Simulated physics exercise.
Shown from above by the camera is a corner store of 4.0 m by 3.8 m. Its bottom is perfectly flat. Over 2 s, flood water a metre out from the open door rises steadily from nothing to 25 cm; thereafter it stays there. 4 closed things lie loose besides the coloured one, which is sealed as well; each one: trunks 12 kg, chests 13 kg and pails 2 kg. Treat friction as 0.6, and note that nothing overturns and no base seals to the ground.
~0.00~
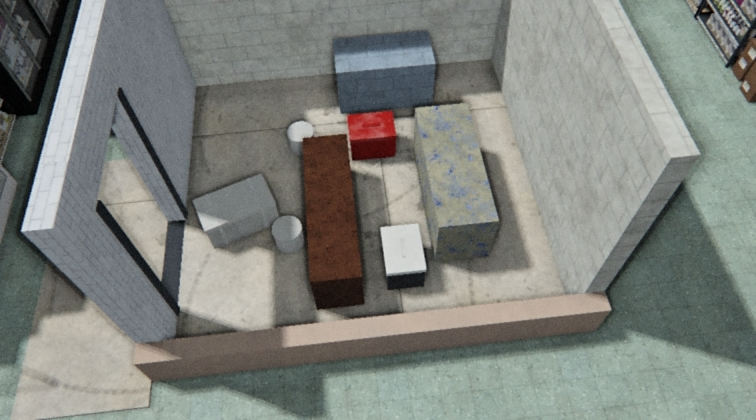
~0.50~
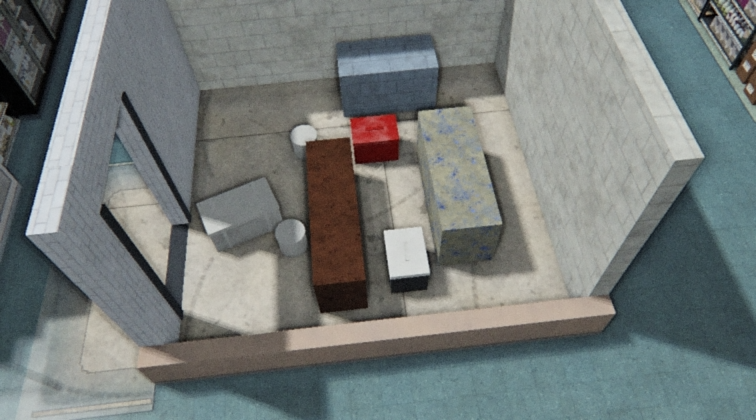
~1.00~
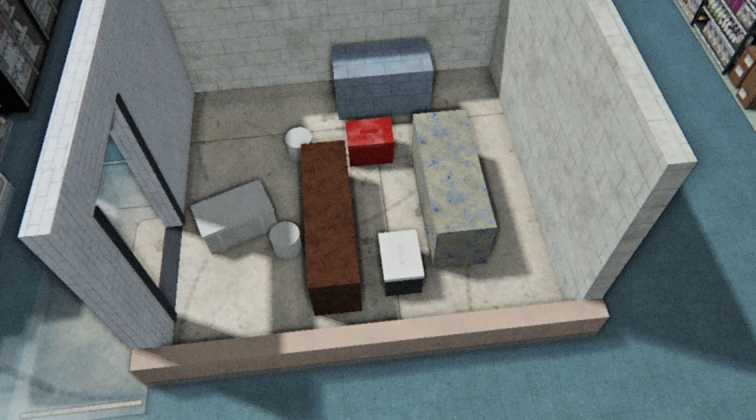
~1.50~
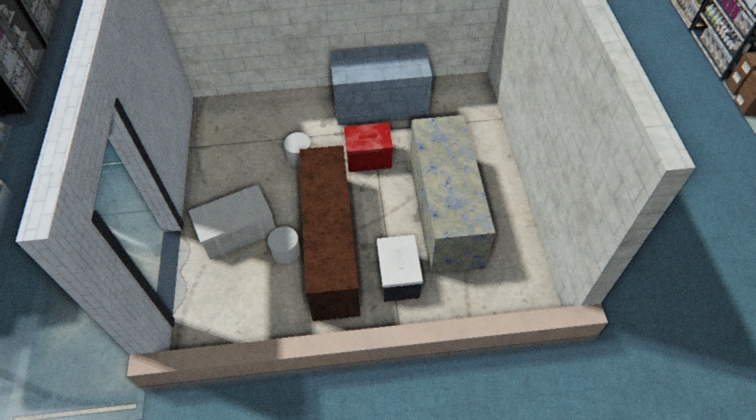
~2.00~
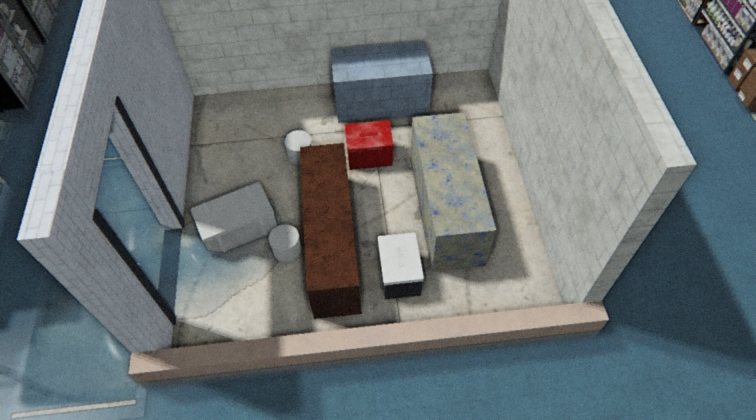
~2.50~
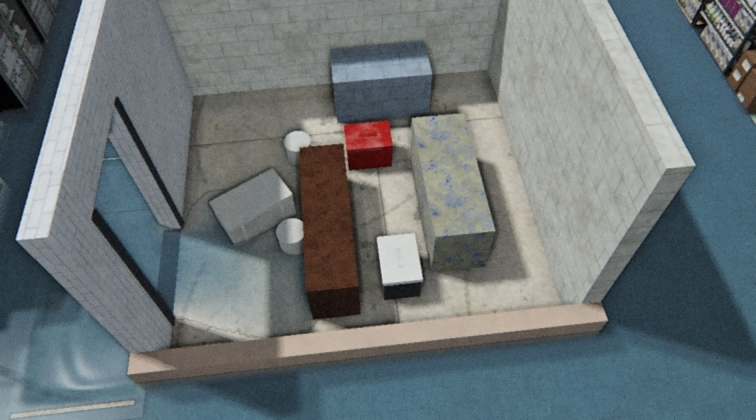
A long reddish-brown block stands near the middle of a pale-walled corner store seen from above, its flat floor open at a doorway on the left. A speckled grey block and white-topped box sit right of it, a red chest and blue-grey block behind, a grey box and two whitish pails left. The camera shifts slightly as water spreads outside, then enters the doorway, nudging the grey box and nearer pail.
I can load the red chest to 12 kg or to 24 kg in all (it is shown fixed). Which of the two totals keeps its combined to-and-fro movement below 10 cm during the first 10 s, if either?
Only the bigger one does.
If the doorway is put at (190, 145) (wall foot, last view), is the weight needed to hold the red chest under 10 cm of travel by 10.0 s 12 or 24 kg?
Result: Neither option suffices.
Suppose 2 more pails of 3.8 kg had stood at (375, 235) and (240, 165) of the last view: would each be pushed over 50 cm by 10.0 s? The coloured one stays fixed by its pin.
Respectively, not exceeded and exceeded.
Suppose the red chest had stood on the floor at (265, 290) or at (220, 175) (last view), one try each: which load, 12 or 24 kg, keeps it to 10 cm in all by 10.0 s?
One by one: Neither mass suffices; neither mass suffices.
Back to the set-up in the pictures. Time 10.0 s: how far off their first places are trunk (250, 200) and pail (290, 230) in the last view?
30 cm, 200 cm.
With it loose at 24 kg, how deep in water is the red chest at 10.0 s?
Depth: Approx. 7 cm.
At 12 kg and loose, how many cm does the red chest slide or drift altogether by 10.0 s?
I'd say roughly 80 centimetres in all.
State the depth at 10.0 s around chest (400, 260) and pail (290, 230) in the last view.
3 and 15 cm.
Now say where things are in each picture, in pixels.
The red chest at (371, 125), on the bottom; 0.0 m2 under water; 0 of 5 have shifted, in the first frame.
The red chest at (374, 129), on the bottom; water covers 0.0 m2; 0 of 5 have shifted, in the second frame.
The red chest at (369, 132) rests on the ground; water covers 0.0 m2; 0 of 5 have shifted, in the third frame.
The red chest at (368, 137) rests on the ground; water covers 0.0 m2; 0 of 5 have shifted, in the fourth frame.
The red chest at (369, 135), on the bottom; water covers 0.7 m2; 0 of 5 have shifted, in the fifth frame.
The red chest at (368, 135), on the bottom; water covers 2.2 m2; 2 of 5 have shifted, in the sixth frame.
After 3.5 s the red chest would be 0 cm from its start with 12 kg and 0 cm from its start with 24 kg; 0 cm of water round it then.
After 4.5 s the red chest would be 0 cm from its start with 12 kg and 0 cm from its start with 24 kg; 0 cm of water round it then.
After 7.0 s the red chest would be 0 cm from its start with 12 kg and 0 cm from its start with 24 kg; 2 cm of water round it then.
After 10.0 s the red chest would be 77 cm from its start with 12 kg and 0 cm from its start with 24 kg; 7 cm of water round it then.
